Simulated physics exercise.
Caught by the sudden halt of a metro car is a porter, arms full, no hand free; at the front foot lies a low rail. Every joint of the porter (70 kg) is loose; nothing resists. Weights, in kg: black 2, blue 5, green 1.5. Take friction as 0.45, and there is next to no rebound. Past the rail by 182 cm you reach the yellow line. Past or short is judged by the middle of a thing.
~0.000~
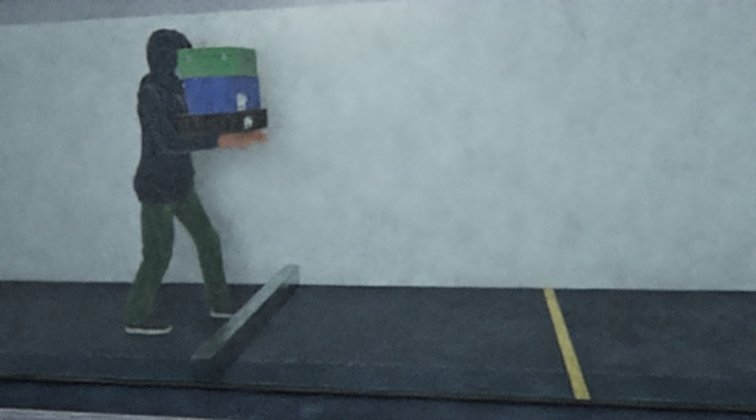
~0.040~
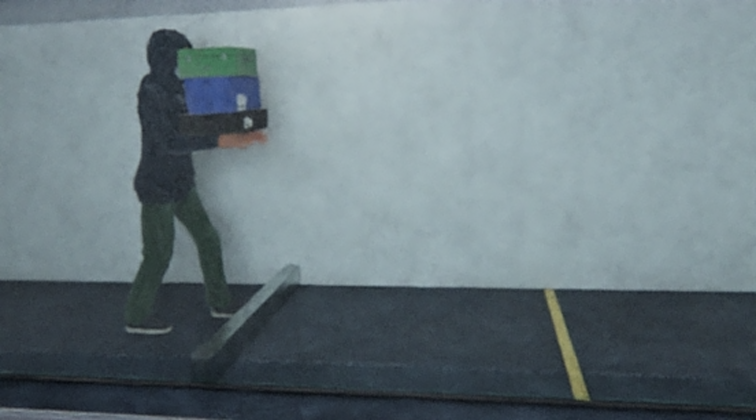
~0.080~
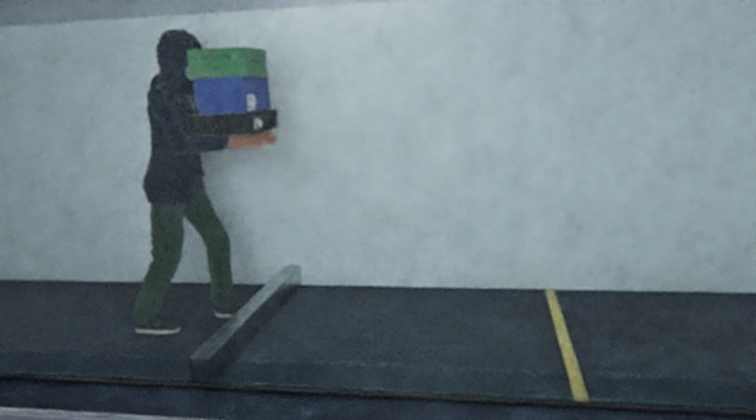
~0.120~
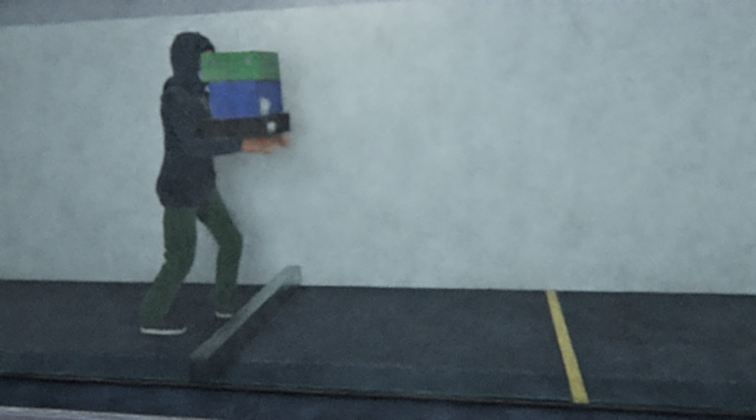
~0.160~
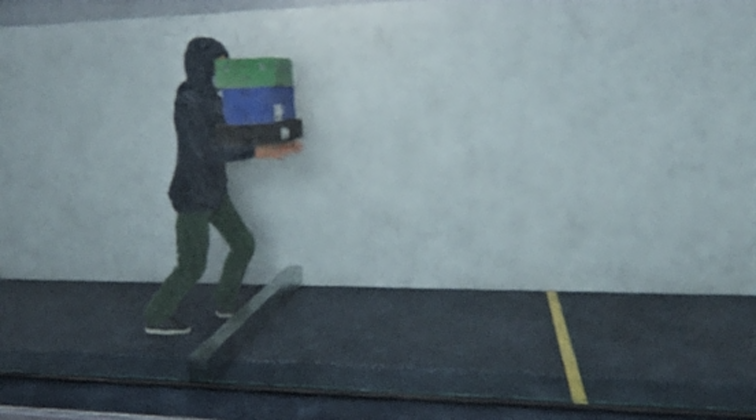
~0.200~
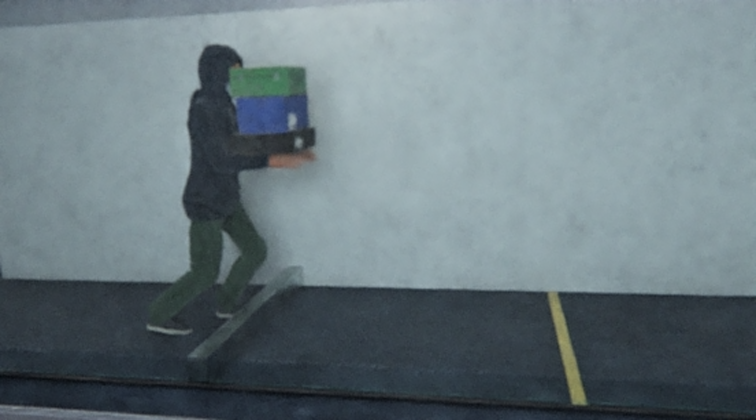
A hooded porter carrying stacked boxes leans forward to the right, knees bending, behind a low rail.
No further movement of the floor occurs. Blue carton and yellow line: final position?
Before.
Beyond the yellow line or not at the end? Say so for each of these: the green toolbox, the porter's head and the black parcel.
Green toolbox: Goes over. Porter's head: Falls short. Black parcel: Falls short.
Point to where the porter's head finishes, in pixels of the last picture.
The head finishes near (495, 270).
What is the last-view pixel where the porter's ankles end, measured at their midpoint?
Somewhere close to (266, 295).
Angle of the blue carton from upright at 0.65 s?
About 70 degrees.
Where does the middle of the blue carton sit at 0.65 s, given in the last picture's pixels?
Roughly (435, 304).
After 0.45 s the blue carton is 106 cm short of the yellow line, tilted 20°, near (368, 223) in the last picture's view; the green toolbox 107 cm short of the yellow line, tilted 20°.
After 0.65 s the blue carton is 70 cm short of the yellow line, tilted 65°, near (435, 304) in the last picture's view.
After 0.95 s the blue carton is 43 cm short of the yellow line, tilted 95°, near (484, 313) in the last picture's view.
Final state at 2.6 s, black parcel stops short of the yellow line; blue carton stops short of the yellow line; green toolbox crosses the yellow line; porter's head stops short of the yellow line.
